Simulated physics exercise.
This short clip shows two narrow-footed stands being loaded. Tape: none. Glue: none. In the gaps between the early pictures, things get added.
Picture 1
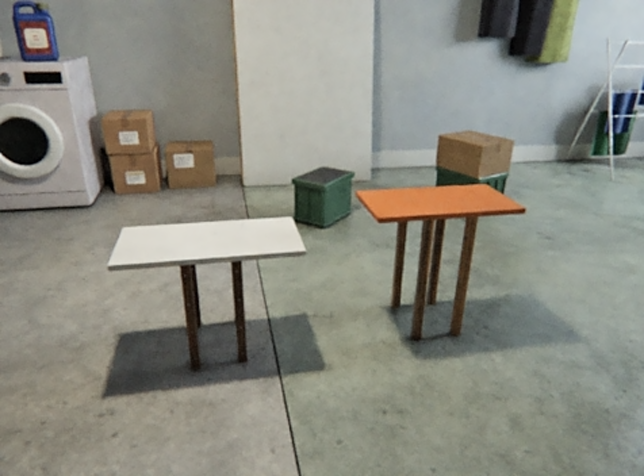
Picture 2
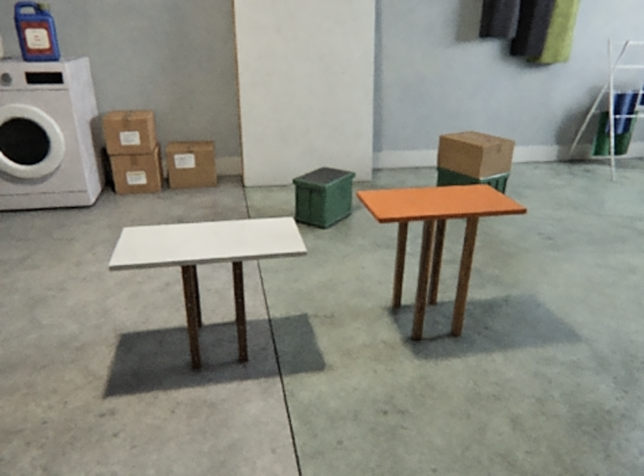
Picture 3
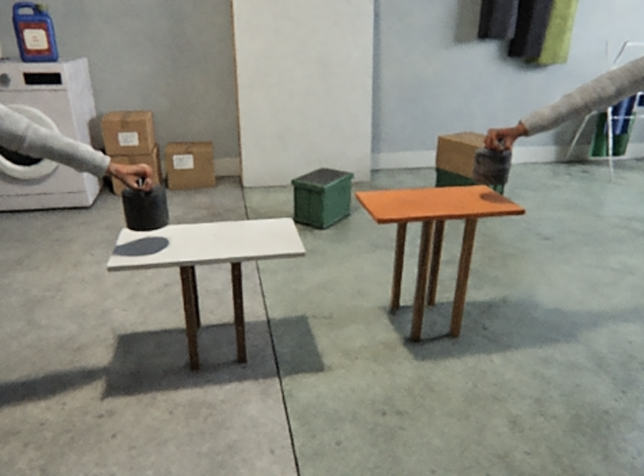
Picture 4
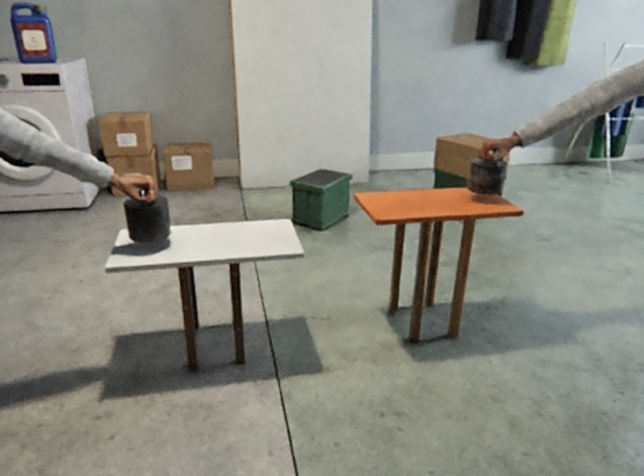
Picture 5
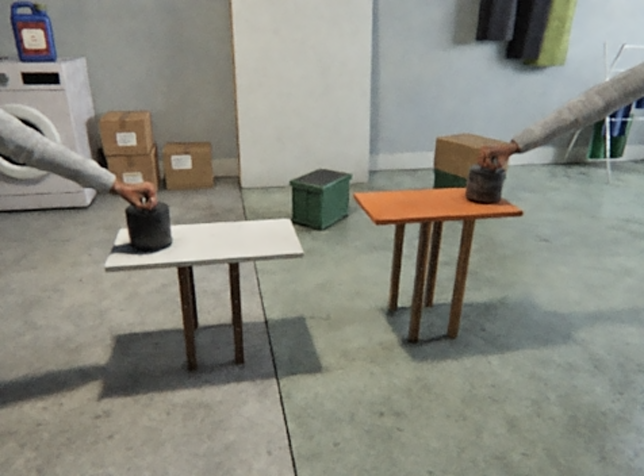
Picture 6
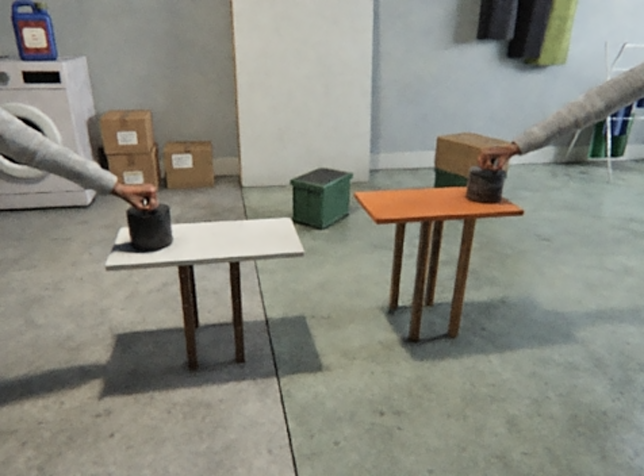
A white-topped table on the left and an orange-topped one on the right, both on narrowly set brown legs, stand on a grey concrete floor, seen from slightly above. Behind them are a washing machine, cardboard boxes, green containers and a pale panel. Two grey-sleeved arms reach in from opposite sides, lower dark cylinders onto the outer ends of the tabletops, and keep holding them, the view staying nearly still.
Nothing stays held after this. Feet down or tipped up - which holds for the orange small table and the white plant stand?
Orange small table: Tipped up. White plant stand: Tipped up.
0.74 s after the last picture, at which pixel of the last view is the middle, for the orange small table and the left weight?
Middles at about (536, 232) and (51, 302).
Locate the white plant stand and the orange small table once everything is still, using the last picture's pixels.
The first ends near (87, 288), the second near (548, 254).
Then, 0.52 s after the last picture, orange small table tipped 19° from how it was near (478, 200); white plant stand tipped 17° from how it was near (171, 241).
Then, 0.74 s after the last picture, orange small table tipped 56° from how it was near (536, 232); white plant stand tipped 51° from how it was near (101, 270).
Then, 0.92 s after the last picture, orange small table on its side near (554, 253); white plant stand tipped 70° from how it was near (73, 285).
At rest, the orange small table tips up, near (548, 254); the white plant stand tips up, near (87, 287).
